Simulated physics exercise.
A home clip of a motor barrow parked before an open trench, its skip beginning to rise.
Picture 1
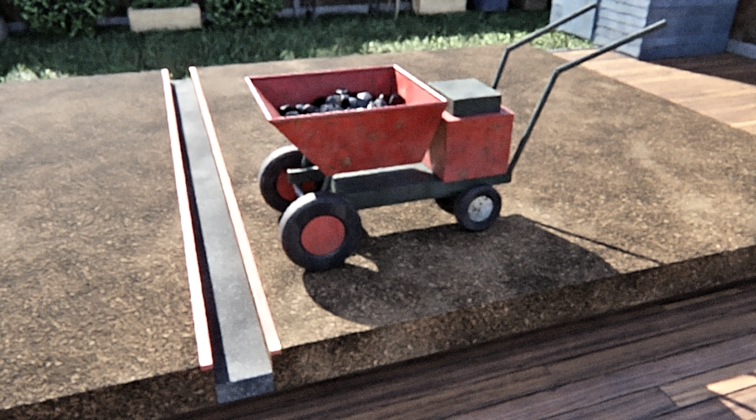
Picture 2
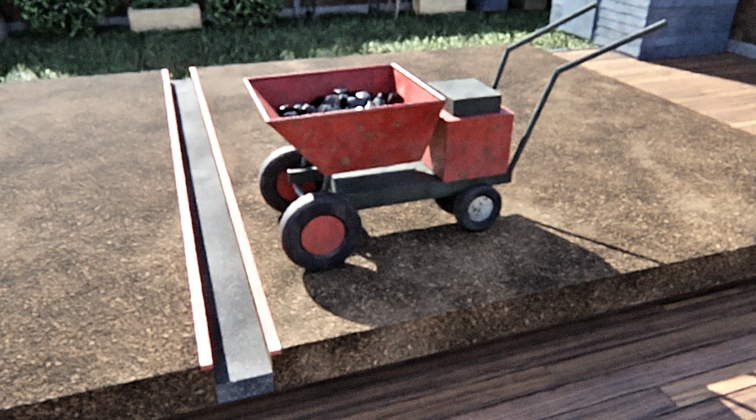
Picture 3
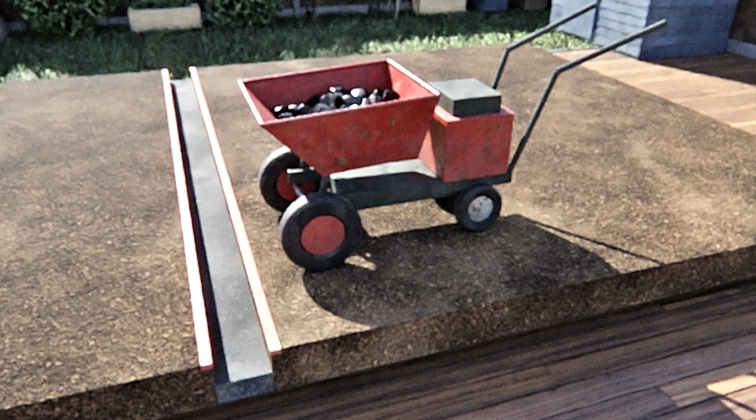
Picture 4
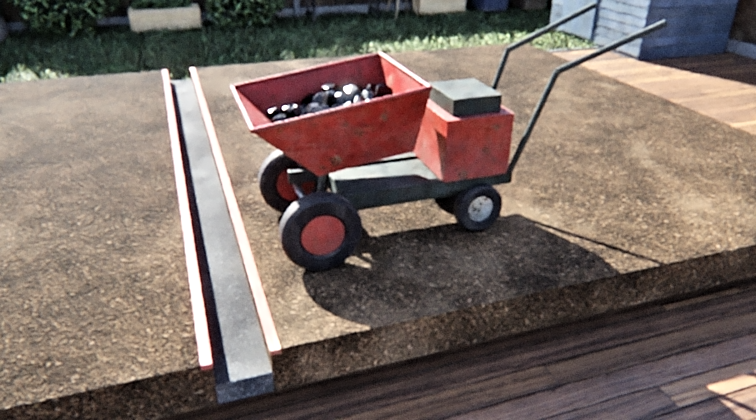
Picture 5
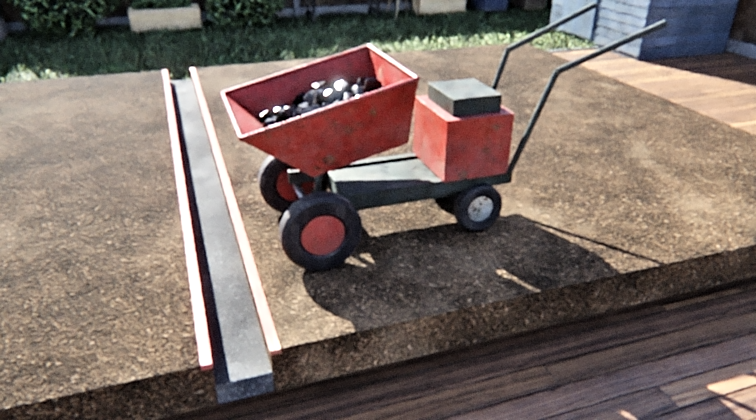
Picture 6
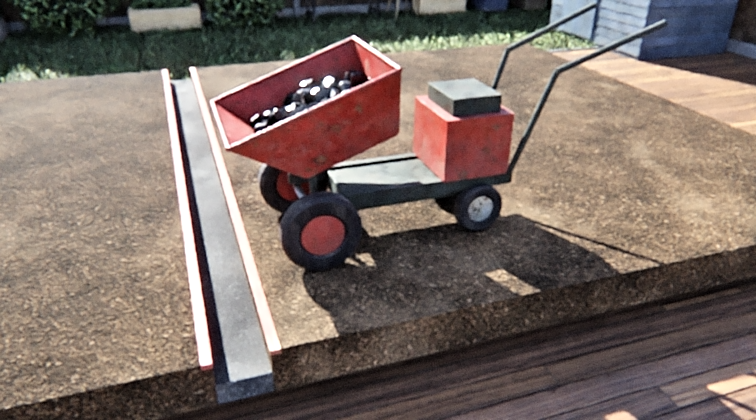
Red motor barrow standing beside a narrow trench, its skip of dark lumps lifting at the back and tilting steadily toward the left.
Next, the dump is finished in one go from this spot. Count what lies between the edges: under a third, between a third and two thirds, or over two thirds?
Between the edges lies under a third of the load.
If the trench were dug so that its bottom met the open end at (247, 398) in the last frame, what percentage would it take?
Roughly 0 in a hundred.
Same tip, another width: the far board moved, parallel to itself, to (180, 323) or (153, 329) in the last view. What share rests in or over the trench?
In turn 10 and 50 in a hundred.
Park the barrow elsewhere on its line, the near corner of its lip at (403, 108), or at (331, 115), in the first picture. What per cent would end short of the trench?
First some 40, then 0 per cent.
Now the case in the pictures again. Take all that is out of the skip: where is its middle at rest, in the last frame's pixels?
Close to (140, 262).
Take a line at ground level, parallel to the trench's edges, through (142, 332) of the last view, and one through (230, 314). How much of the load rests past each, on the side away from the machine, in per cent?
Near 40 % and 70 %.
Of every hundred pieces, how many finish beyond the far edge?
Close to 70 per cent.
Just after the last frame, skip tipped steeply; every one in the skip.
A moment on, skip tipped right over; the larger part in the skip; roughly a quarter beyond it; just a few falling.
Further on, skip tipped right over; roughly a third in the skip; roughly two thirds beyond it.
When it is over, skip tipped right over; roughly a quarter in the skip; just a few in or heaped over the trench; roughly two thirds beyond it.
